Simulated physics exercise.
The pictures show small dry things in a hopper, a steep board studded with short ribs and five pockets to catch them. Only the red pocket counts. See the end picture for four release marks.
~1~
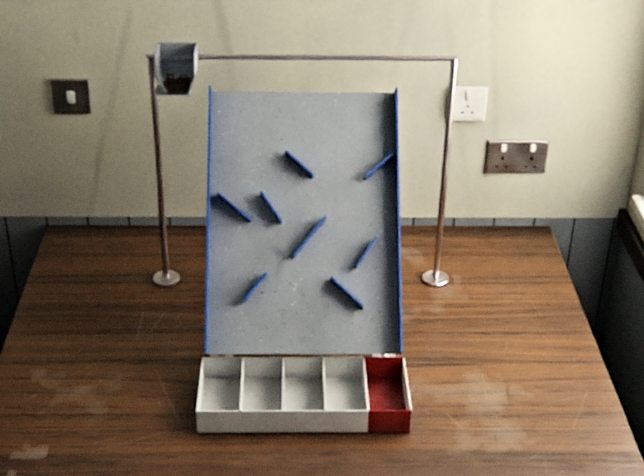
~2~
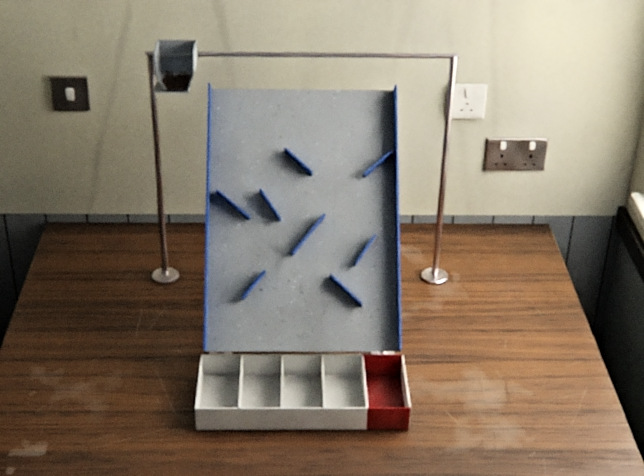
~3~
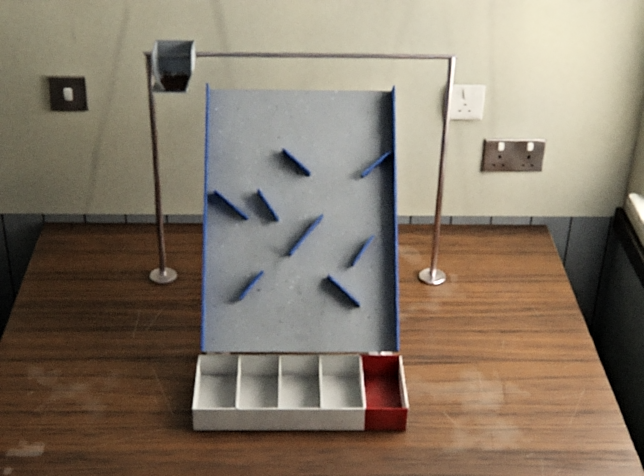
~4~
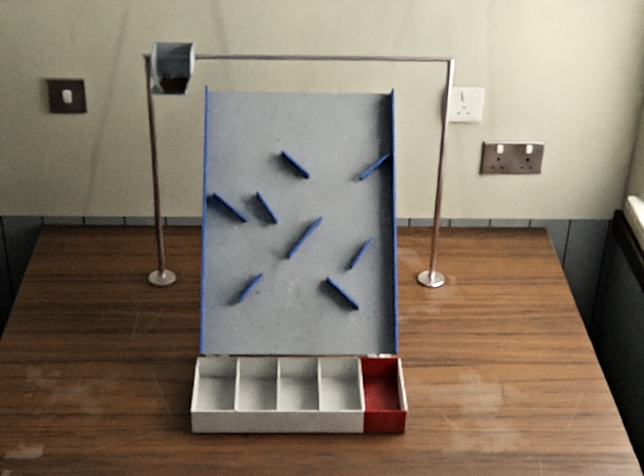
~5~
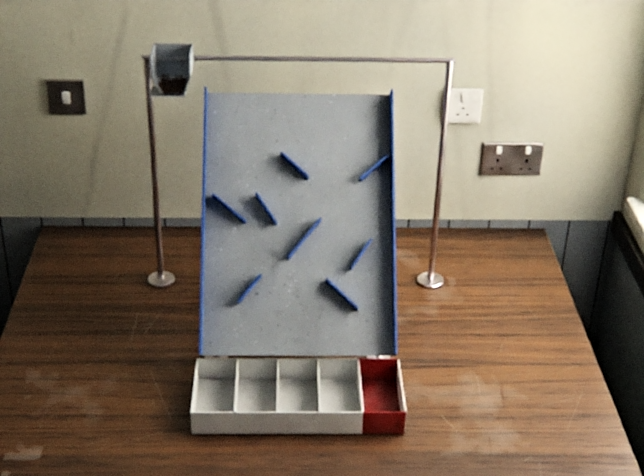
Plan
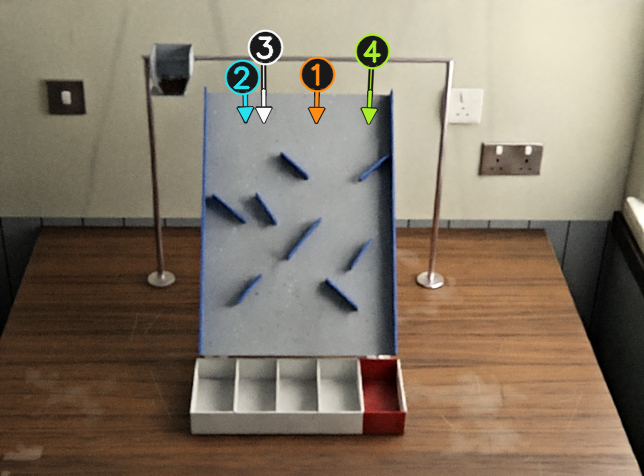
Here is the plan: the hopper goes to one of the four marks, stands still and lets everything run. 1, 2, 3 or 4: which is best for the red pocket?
Choose 1.
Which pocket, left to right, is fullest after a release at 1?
It is the fifth one.
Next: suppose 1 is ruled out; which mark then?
The answer is 4.
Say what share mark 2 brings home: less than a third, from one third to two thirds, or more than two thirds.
It is less than a third.
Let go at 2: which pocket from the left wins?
The third.
On the marked copy, mark 1 meets the board at (316, 117); mark 2 meets the board at (245, 116); mark 3 meets the board at (263, 117); mark 4 meets the board at (368, 118).
With 1, the larger part in the red pocket, roughly a quarter in other pockets.
With 2, just a few in the red pocket, almost all in other pockets, about a tenth outside the box.
With 3, just a few in the red pocket, almost all in other pockets, just a few outside the box.
With 4, roughly a third in the red pocket, roughly half in other pockets, about a tenth outside the box.
